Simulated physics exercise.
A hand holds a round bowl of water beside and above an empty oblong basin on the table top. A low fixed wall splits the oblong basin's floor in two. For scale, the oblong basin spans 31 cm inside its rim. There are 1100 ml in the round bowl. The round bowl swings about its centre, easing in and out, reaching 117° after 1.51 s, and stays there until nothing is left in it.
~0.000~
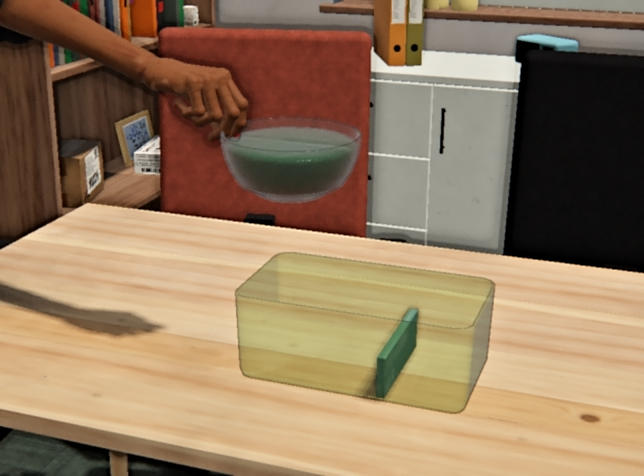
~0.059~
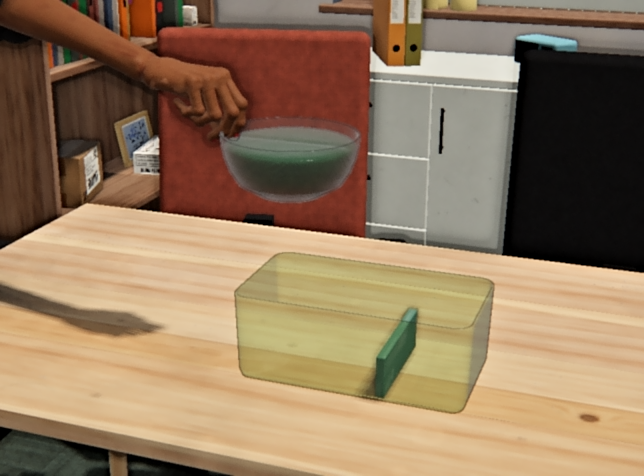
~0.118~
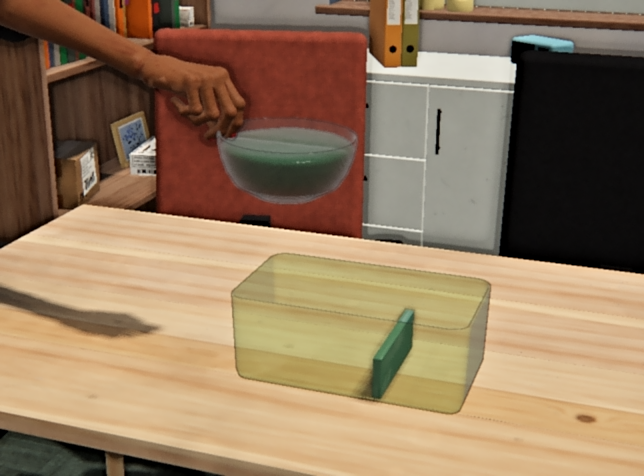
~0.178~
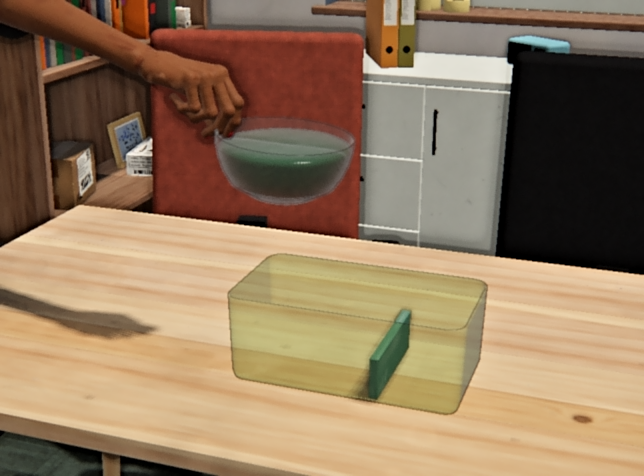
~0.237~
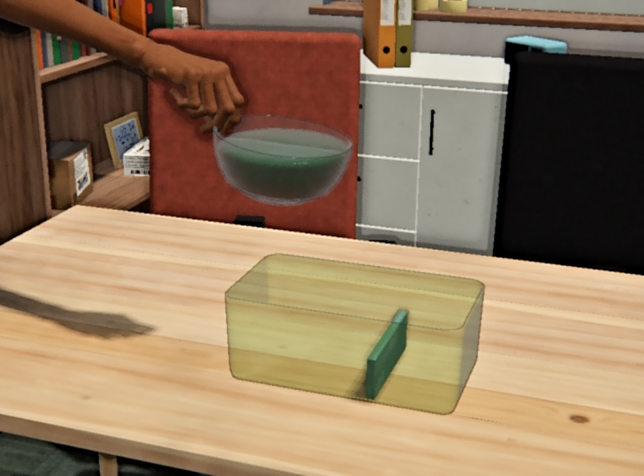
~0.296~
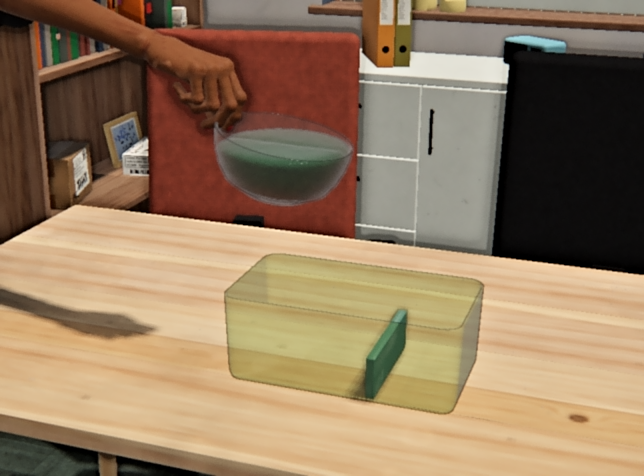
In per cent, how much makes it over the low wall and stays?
Roughly 61 per cent is past the wall.
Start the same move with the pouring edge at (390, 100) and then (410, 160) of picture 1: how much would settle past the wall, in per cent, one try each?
First 70, then 75 per cent.
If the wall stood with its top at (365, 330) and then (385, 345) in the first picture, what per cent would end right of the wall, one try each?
First 85, then 65 per cent.
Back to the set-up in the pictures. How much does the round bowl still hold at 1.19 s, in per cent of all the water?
About 0 per cent.
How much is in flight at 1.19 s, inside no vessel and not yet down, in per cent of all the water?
Near 4 in a hundred.
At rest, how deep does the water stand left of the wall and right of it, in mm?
Left about 14 mm, right about 42 mm.
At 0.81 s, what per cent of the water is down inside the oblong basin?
Near 28 in a hundred.
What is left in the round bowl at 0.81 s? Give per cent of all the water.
Near 36 in a hundred.
Then, 0.81 s in, the tilt is 65° and 37 per cent is still to pour, 4 is left of the wall and 24 right of it.
Then, 1.19 s in, the tilt is 104° and 0 per cent is still to pour, 34 is left of the wall and 61 right of it.
Then, 1.58 s in, the tilt is 117° and 0 per cent is still to pour, 38 is left of the wall and 61 right of it.
Then, 2.01 s in, the tilt is 117° and 0 per cent is still to pour, 38 is left of the wall and 61 right of it.
Finally, 38 per cent lies left of the wall, 61 right of it and 1 outside.
